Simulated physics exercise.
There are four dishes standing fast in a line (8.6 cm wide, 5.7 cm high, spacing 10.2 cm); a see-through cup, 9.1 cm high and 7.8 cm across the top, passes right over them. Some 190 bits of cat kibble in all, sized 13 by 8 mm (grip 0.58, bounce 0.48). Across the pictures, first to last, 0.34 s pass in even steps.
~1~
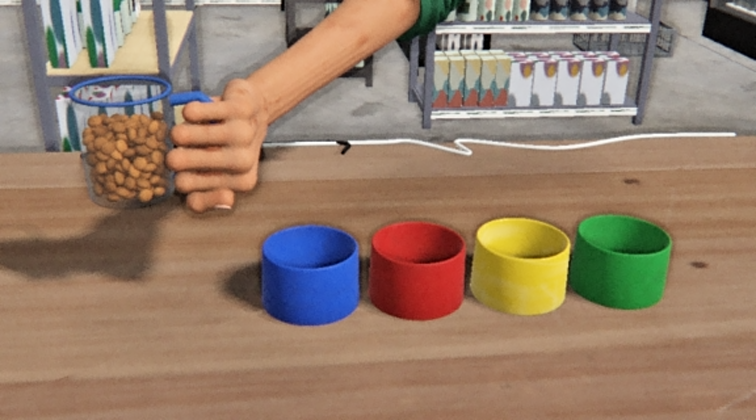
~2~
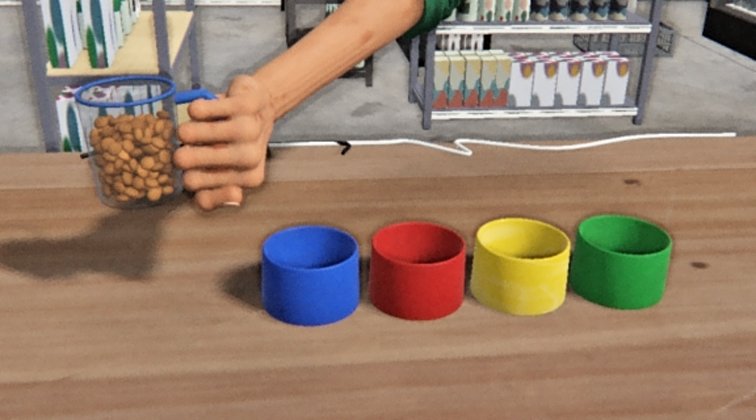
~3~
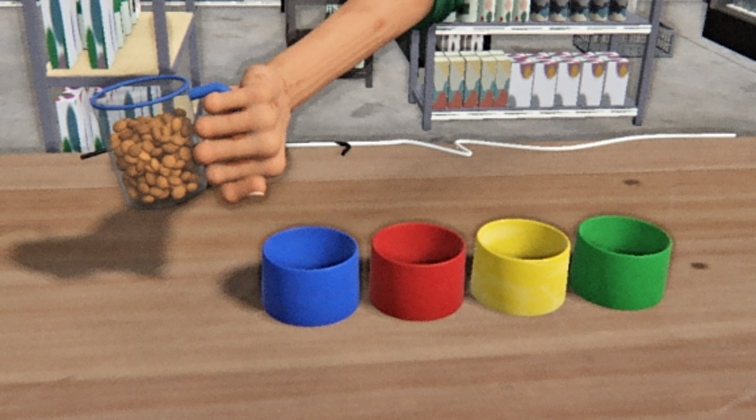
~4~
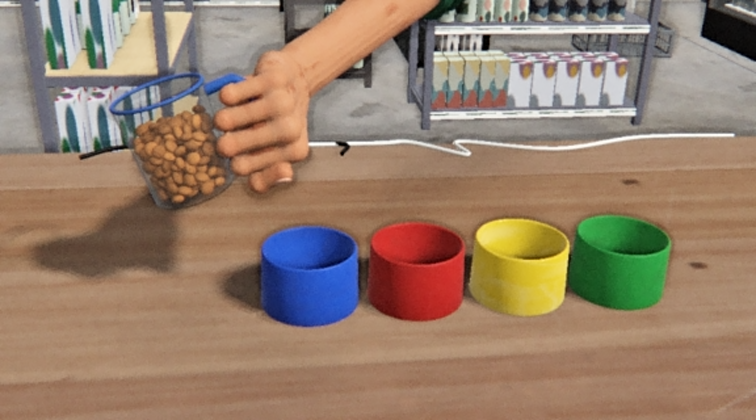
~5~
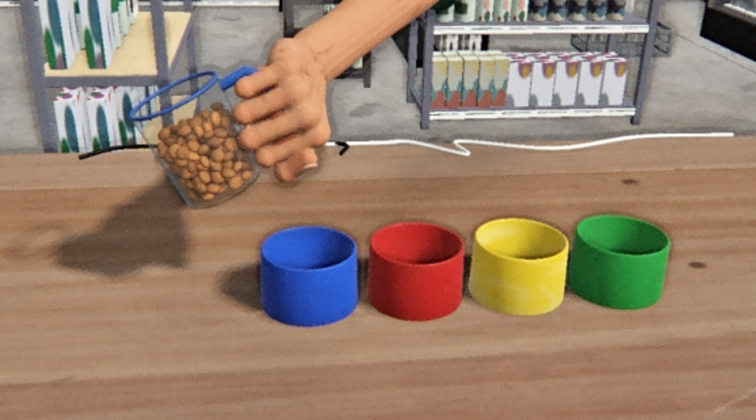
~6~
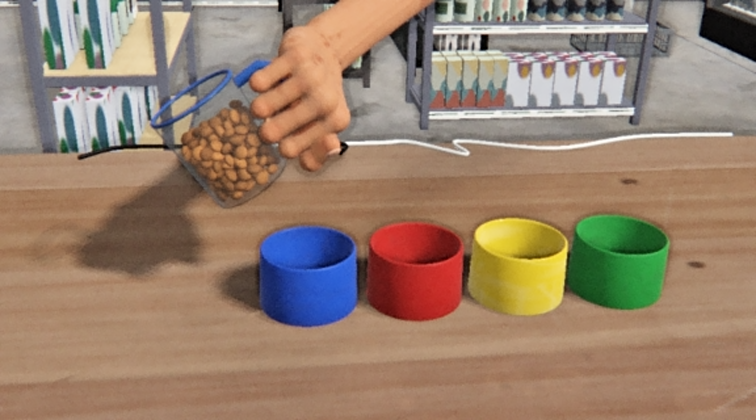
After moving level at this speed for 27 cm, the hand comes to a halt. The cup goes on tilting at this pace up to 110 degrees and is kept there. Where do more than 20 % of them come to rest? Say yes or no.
Red: Yes, blue: No, green: No, yellow: No, counter: Yes.
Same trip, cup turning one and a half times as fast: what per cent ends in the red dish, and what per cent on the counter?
Shares: Red dish 40, counter 30.
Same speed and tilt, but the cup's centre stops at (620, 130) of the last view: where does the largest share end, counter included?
Result: Largest portion at yellow.
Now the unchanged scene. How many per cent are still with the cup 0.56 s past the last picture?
Load share: Near 100 percent.
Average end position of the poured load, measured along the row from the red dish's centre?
Near 4 cm, shifted toward decreasing x.
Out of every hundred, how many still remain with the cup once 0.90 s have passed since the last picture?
Roughly 80 %.
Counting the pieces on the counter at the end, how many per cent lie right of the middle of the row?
Roughly 0 %.
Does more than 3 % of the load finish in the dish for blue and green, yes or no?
Blue: True; green: False.
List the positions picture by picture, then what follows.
Cup at (127, 143), tilt 0 degrees, lip at (72, 92), moved 0.0 cm; middle of the pieces at (132, 151); blue dish at (310, 247); red dish at (418, 243); yellow dish at (523, 239); green dish at (624, 235), in the first picture.
Cup at (134, 143), tilt 2 degrees, lip at (77, 93), moved 0.6 cm; middle of the pieces at (139, 151), in the second picture.
Cup at (154, 143), tilt 8 degrees, lip at (93, 100), moved 2.2 cm; middle of the pieces at (160, 151), in the third picture.
Cup at (177, 143), tilt 16 degrees, lip at (112, 107), moved 4.2 cm; middle of the pieces at (184, 150), in the fourth picture.
Cup at (200, 142), tilt 24 degrees, lip at (132, 114), moved 6.2 cm; middle of the pieces at (208, 148), in the fifth picture.
Cup at (223, 141), tilt 31 degrees, lip at (153, 122), moved 8.2 cm; middle of the pieces at (231, 147); blue dish at (308, 248); red dish at (416, 244); yellow dish at (521, 239); green dish at (622, 235), in the sixth picture.
Then, 0.34 s after the last picture, tilt 70 degrees; cup holds 100 %.
Then, 0.56 s after the last picture, tilt 95 degrees; cup holds 100 %.
Then, 0.90 s after the last picture, tilt 110 degrees; cup holds 80 %, red 10 %.
In the end, red 40 %, blue 10 %, green 0 %, yellow 0 %, counter 40 %, cup 5 %.
